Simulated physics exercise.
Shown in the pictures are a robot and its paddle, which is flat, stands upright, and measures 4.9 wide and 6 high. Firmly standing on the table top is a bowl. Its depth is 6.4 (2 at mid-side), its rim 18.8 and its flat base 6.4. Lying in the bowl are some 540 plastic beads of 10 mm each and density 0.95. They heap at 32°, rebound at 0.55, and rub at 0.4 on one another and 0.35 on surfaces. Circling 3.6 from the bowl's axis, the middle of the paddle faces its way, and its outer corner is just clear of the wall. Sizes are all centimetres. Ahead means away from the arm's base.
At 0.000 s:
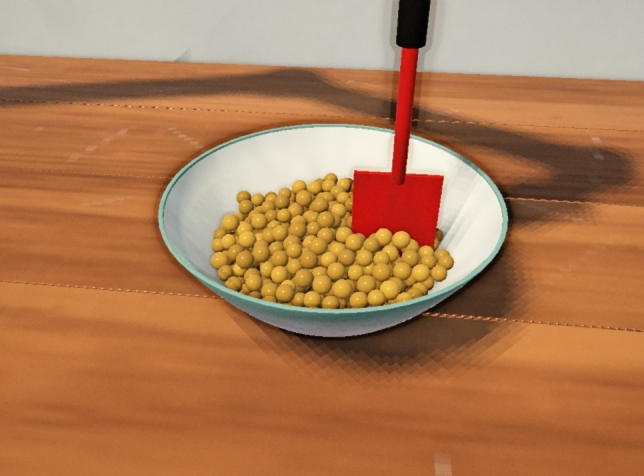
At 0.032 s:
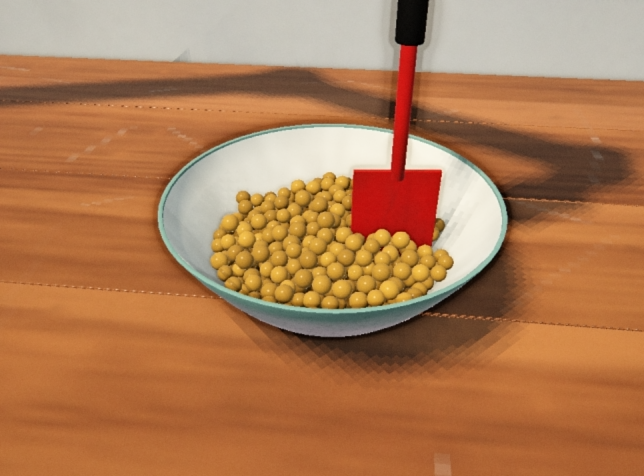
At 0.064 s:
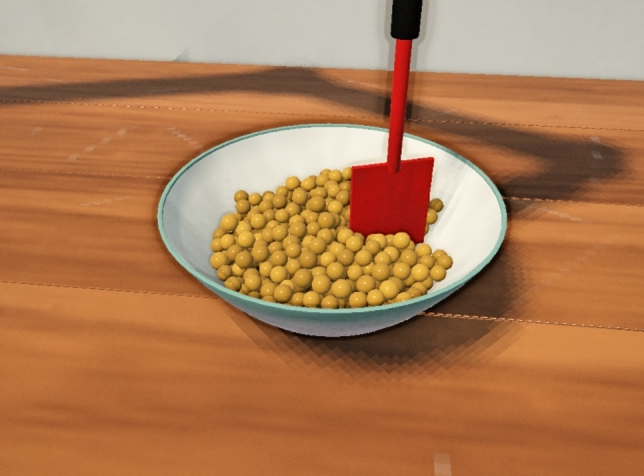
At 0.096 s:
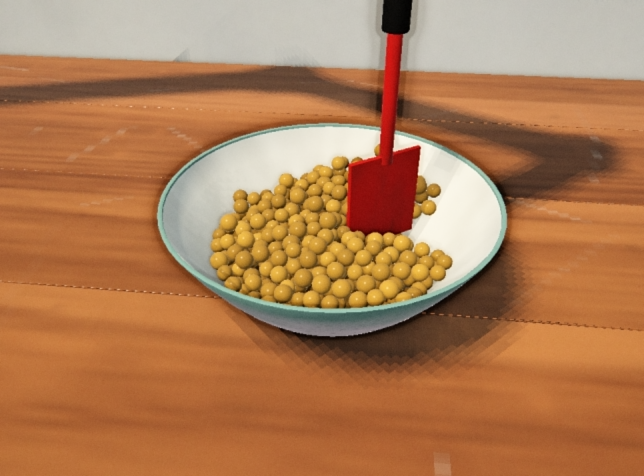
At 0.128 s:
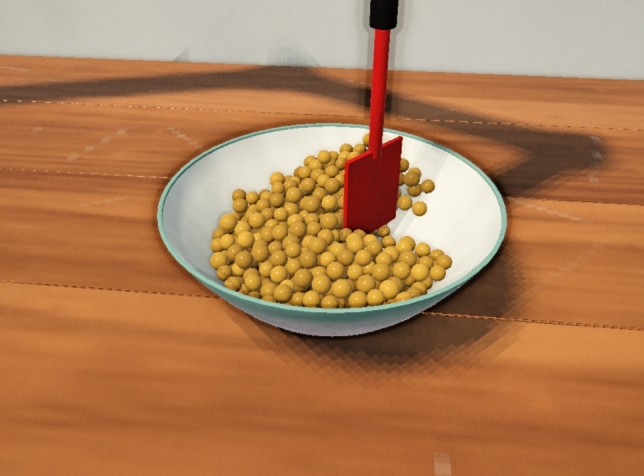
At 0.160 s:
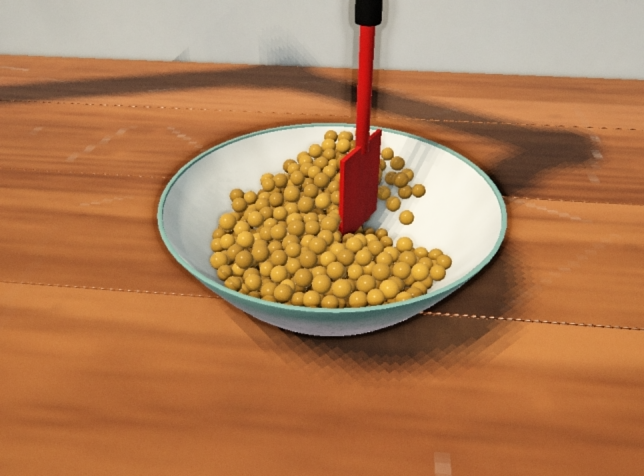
In this clip, a flat red paddle with a black grip moves leftward and toward the back of a white bowl, turning as it pushes small yellowish-brown balls into a heap, while a few balls remain on its right side.
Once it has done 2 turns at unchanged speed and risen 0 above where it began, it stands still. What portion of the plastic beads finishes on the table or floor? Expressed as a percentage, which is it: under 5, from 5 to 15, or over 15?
The percentage is from 5 to 15.
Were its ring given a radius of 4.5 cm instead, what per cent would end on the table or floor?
That would make it around 15 percent.
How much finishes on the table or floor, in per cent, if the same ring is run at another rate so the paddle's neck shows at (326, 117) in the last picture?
Some 30 per cent.
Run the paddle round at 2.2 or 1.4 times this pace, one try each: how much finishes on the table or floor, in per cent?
Around 50 percent for the first try and 20 percent for the second.
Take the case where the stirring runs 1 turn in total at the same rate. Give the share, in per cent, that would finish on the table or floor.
5 %.
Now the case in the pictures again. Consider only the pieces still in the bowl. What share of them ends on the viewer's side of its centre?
About 40 per cent.
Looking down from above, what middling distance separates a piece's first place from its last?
Reading: Around 8 cm.
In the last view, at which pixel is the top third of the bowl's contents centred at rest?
It is centred around (400, 207).
By 0.71 s, 324° round, highest piece 8 above the table; 518 in the bowl, 21 on the table or floor, 2 in flight or on the tool.
By 1.26 s, 222° round, highest piece 8 above the table; 500 in the bowl, 39 on the table or floor, 2 in flight or on the tool.
By 1.74 s, 0° round, highest piece 6 above the table; 485 in the bowl, 56 on the table or floor.
By 2.44 s, 0° round, highest piece 6 above the table; 485 in the bowl, 56 on the table or floor.
Final count, 485 in the bowl, 56 on the table or floor. That is 10 % on the table or floor.
